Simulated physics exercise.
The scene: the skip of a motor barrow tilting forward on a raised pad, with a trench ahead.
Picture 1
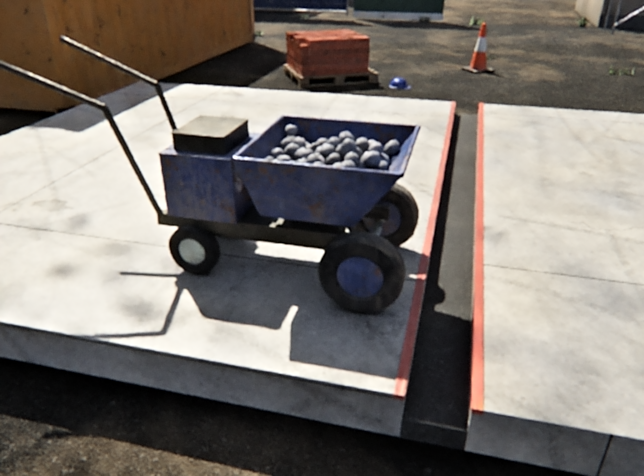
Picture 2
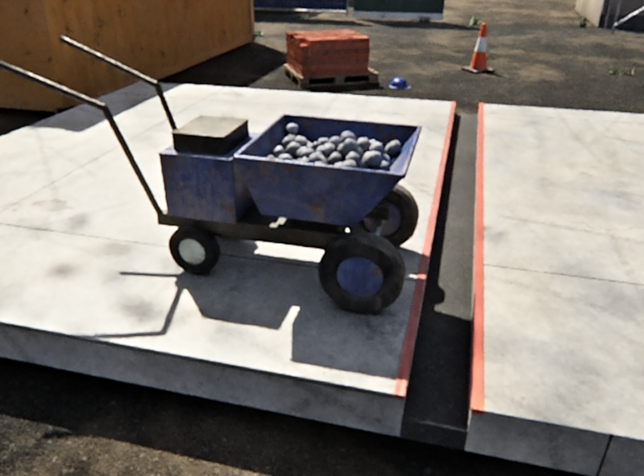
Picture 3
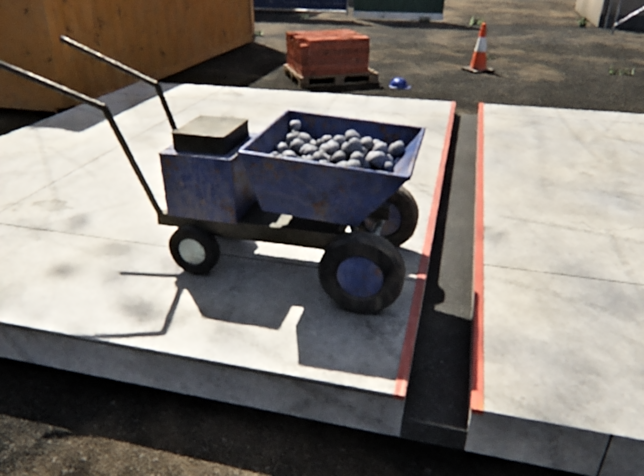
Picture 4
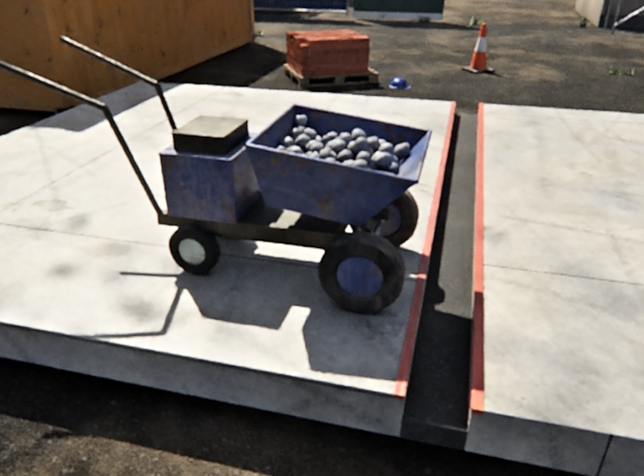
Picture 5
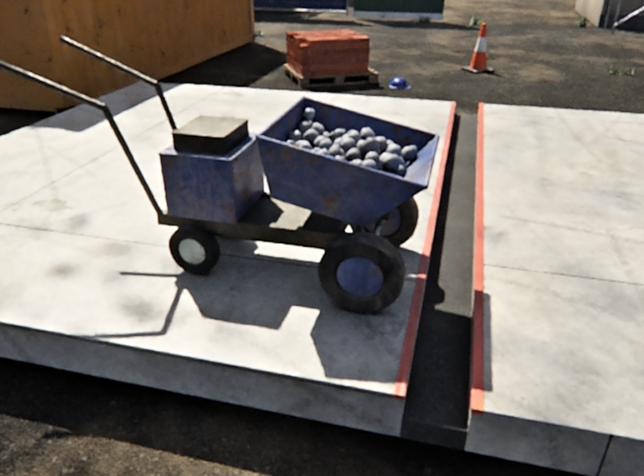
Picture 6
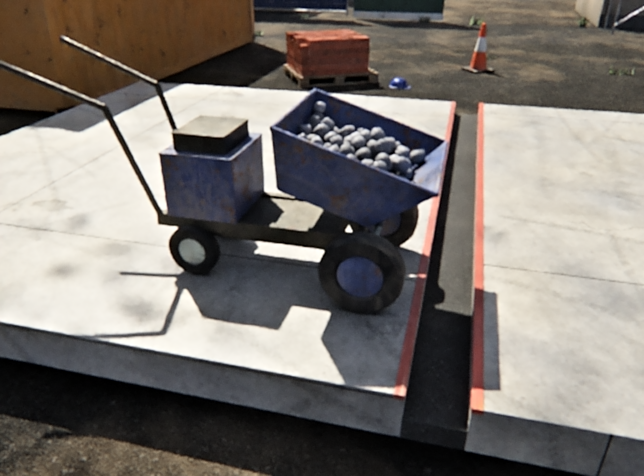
The clip opens on a blue motor barrow loaded with round grey cobbles, standing level on a pale raised pad beside a narrow red-edged trench. The skip then begins tilting forward to the right, its back rising and pulling away from the body, until it is clearly tipped, cobbles still inside.
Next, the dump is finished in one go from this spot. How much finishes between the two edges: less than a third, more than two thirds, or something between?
It catches under a third.
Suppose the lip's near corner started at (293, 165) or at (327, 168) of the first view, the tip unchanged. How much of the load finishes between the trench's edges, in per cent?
The first gives 60 %, the second 70 %.
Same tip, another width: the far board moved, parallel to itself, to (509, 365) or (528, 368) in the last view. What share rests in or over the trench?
The first gives 40 %, the second 60 %.
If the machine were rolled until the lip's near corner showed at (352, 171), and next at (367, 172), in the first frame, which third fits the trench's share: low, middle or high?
First in the middle band, then one to two thirds.
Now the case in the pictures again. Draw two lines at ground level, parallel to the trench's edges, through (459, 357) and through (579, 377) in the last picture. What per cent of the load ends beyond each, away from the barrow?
About 90 and 30 per cent.
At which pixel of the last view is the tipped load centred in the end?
Roughly at (528, 290).
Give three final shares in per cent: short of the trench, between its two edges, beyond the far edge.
Short near 0; between near 5; beyond near 90.
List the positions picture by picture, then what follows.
The first picture shows lip of the skip (401, 175), level; top of the load (328, 152), round cobbles; first edge of the trench (408, 348); far edge (478, 360), the trench under half as wide as the skip, and about half as deep as wide.
The second picture shows lip of the skip (403, 176), level; top of the load (329, 151).
The third picture shows lip of the skip (408, 178), tipped barely; top of the load (333, 150).
The fourth picture shows lip of the skip (416, 182), tipped a little; top of the load (317, 150).
The fifth picture shows lip of the skip (425, 188), tipped a little; top of the load (326, 146).
The sixth picture shows lip of the skip (436, 195), tipped clearly; top of the load (317, 146); first edge of the trench (408, 348); far edge (478, 360).
Just after the last frame, skip tipped steeply; every one in the skip.
A moment on, skip tipped right over; the larger part in the skip; about a tenth beyond it; just a few falling.
Further on, skip tipped right over; roughly a quarter in the skip; just a few in or heaped over the trench; the larger part beyond it.
When it is over, skip tipped right over; just a few in the skip; about a tenth in or heaped over the trench; almost all beyond it.
